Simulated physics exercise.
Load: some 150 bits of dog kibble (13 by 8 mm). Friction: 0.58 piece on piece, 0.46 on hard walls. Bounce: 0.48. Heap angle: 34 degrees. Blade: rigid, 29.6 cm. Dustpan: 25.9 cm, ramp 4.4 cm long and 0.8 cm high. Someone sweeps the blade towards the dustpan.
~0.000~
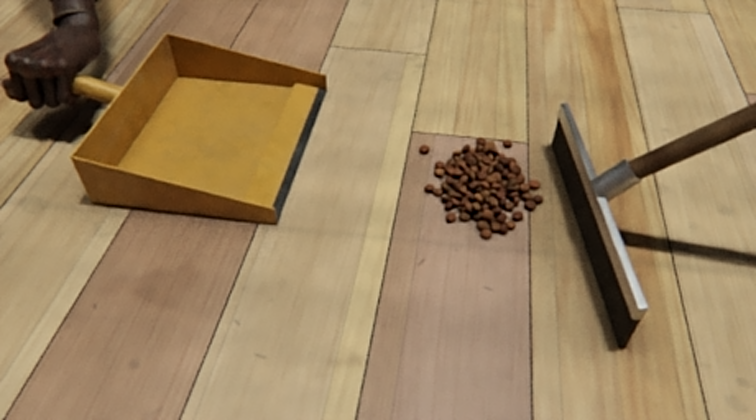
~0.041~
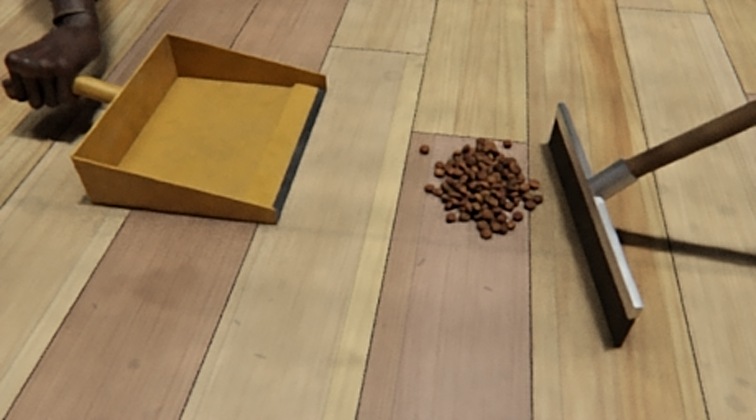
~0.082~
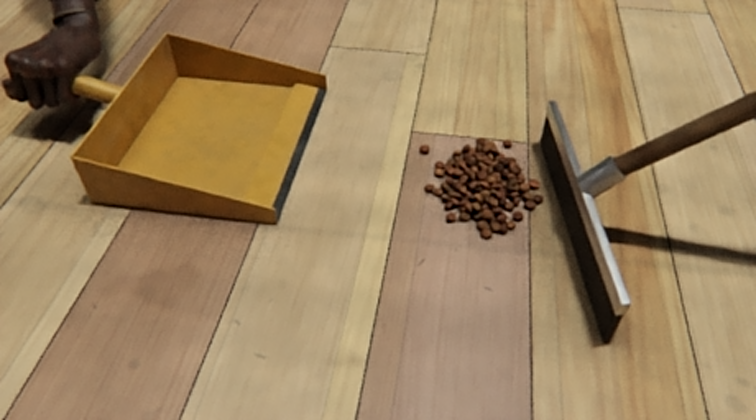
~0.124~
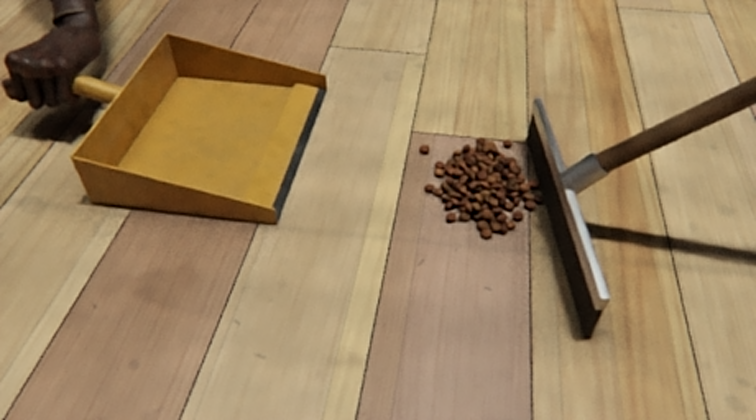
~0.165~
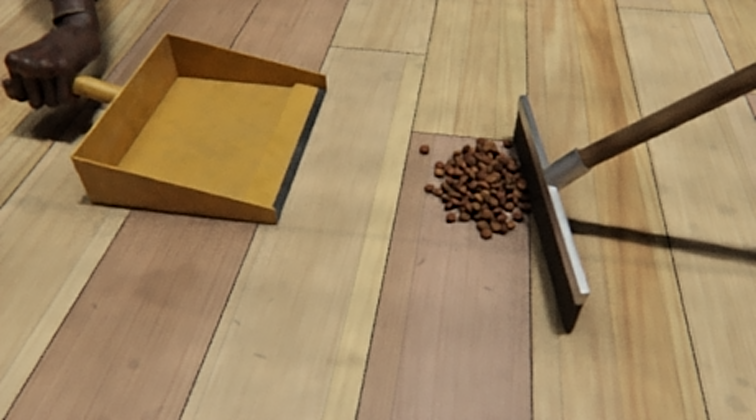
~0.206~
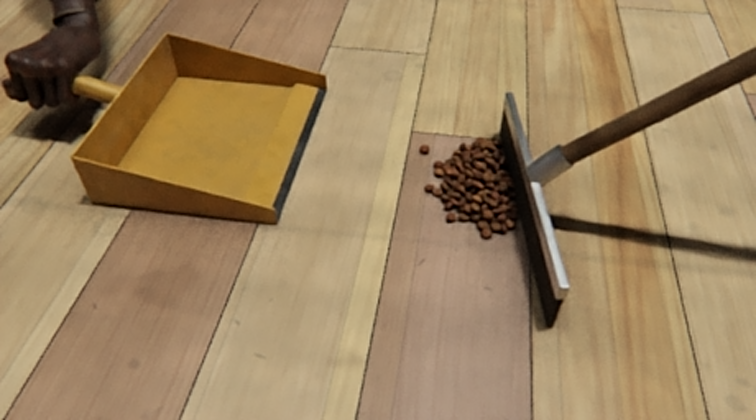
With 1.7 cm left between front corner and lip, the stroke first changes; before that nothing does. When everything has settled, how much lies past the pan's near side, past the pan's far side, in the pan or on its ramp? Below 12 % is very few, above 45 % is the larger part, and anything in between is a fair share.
Past the pan's near side: Very few, past the pan's far side: Very few, in the pan or on its ramp: A fair share.
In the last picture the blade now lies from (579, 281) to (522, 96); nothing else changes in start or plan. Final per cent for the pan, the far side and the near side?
Final per cent - pan 0, far 5, near 0.
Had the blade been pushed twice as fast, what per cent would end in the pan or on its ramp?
Share: About 40 %.
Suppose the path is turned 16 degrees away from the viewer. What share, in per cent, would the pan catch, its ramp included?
It comes to roughly 10 in a hundred.
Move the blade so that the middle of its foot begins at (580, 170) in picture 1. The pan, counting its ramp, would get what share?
About 5 per cent.
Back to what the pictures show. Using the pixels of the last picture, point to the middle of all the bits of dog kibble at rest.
Close to pixel (311, 153).
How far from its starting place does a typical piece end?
Around 22 centimetres.
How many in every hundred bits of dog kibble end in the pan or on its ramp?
Roughly 20 %.
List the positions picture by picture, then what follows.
The first frame shows blade from (638, 312) to (563, 113), moved 0.0 cm, 0 of the pieces shifted so far; middle of the pieces at (484, 181); pan at (206, 139).
The second frame shows blade from (634, 311) to (560, 112), moved 0.4 cm, 0 of the pieces shifted so far; middle of the pieces at (484, 181).
The third frame shows blade from (621, 308) to (551, 110), moved 1.4 cm, 0 of the pieces shifted so far; middle of the pieces at (484, 181).
The fourth frame shows blade from (601, 303) to (537, 107), moved 3.2 cm, 0 of the pieces shifted so far; middle of the pieces at (484, 181).
The fifth frame shows blade from (581, 297) to (522, 105), moved 4.9 cm, 9 of the pieces shifted so far; middle of the pieces at (484, 181).
The sixth frame shows blade from (561, 292) to (508, 102), moved 6.7 cm, 96 of the pieces shifted so far; middle of the pieces at (480, 180); pan at (206, 139). Its pace works out near 0.43 m/s, heading 10 degrees away from the viewer's side.
After 0.47 s, middle of the blade 16 cm from the lip; 0 % over the lip, far side 0 %, near side 0 %.
After 0.65 s, middle of the blade 8 cm from the lip; 0 % over the lip, far side 0 %, near side 5 %.
After 0.94 s, middle of the blade 4 cm from the lip; 20 % over the lip, far side 0 %, near side 5 %.
In the end, at 1.2 s, near side 5 %, far side 0 %, pan 20 %, in front of the lip or behind the blade 75 %.
